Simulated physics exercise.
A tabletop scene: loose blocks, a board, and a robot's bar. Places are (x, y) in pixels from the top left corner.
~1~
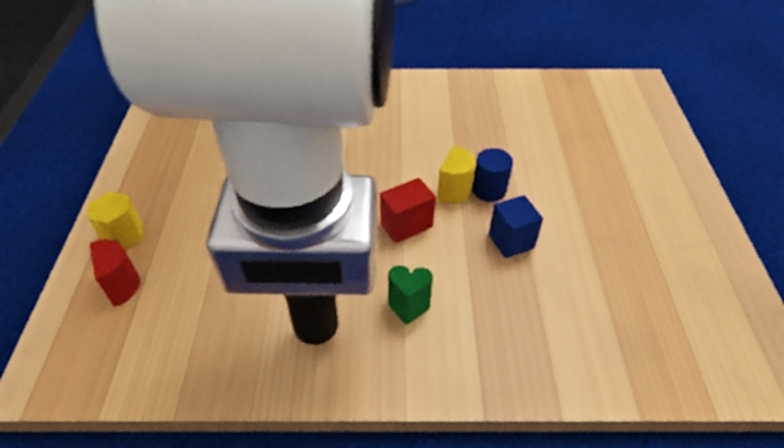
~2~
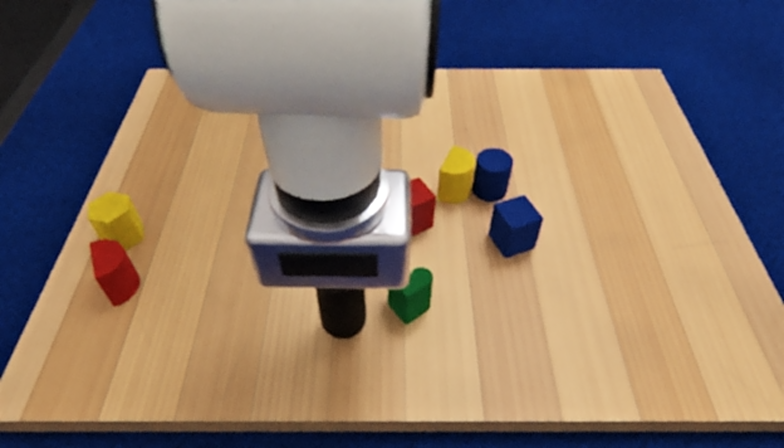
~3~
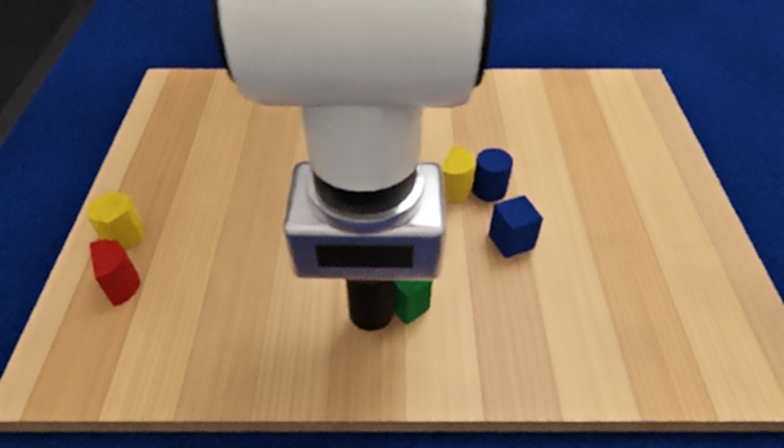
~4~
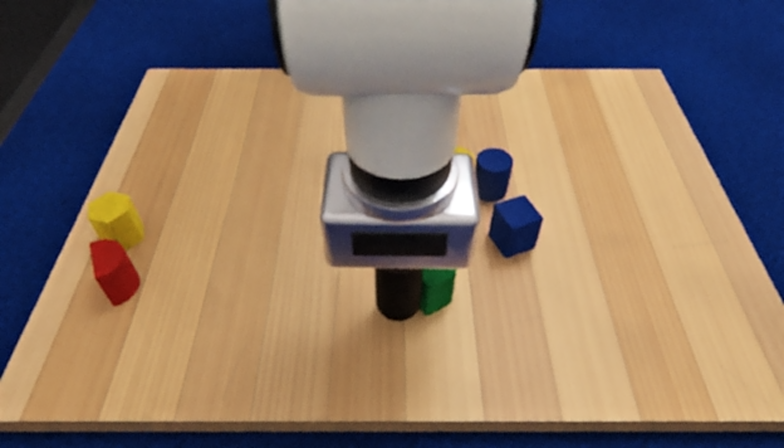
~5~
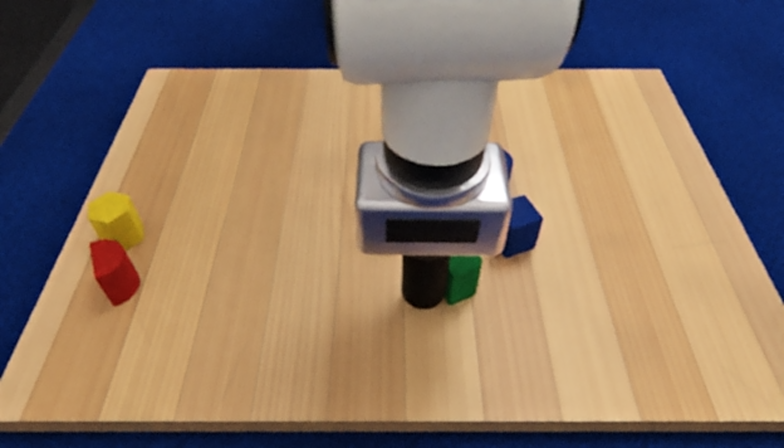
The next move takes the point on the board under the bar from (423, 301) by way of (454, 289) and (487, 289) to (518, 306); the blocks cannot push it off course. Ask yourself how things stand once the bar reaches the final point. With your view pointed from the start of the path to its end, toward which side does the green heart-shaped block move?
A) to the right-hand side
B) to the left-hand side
The answer is B.
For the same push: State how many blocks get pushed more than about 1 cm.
The answer is a single block.
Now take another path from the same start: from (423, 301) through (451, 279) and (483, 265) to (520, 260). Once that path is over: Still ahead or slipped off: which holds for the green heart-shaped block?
It rides in front to the end.
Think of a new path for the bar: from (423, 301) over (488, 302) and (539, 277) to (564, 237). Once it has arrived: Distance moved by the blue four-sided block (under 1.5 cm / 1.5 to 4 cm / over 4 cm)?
Less than 1.5 cm.
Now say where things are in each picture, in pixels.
The first picture shows bar tip (316, 326); block tops, green heart-shaped block (410, 278); blue four-sided block (519, 211).
The second picture shows bar (344, 321); blocks unchanged.
The third picture shows bar (372, 313); blocks unchanged.
The fourth picture shows bar (398, 304); green heart-shaped block (434, 270).
The fifth picture shows bar (423, 292); green heart-shaped block (460, 260); blue four-sided block (519, 211).
The first path, step by step. Halfway along, bar (472, 276); green heart-shaped block (508, 243).
At the end, bar (521, 297); green heart-shaped block (524, 241), turned 25° anticlockwise; blue four-sided block in place.
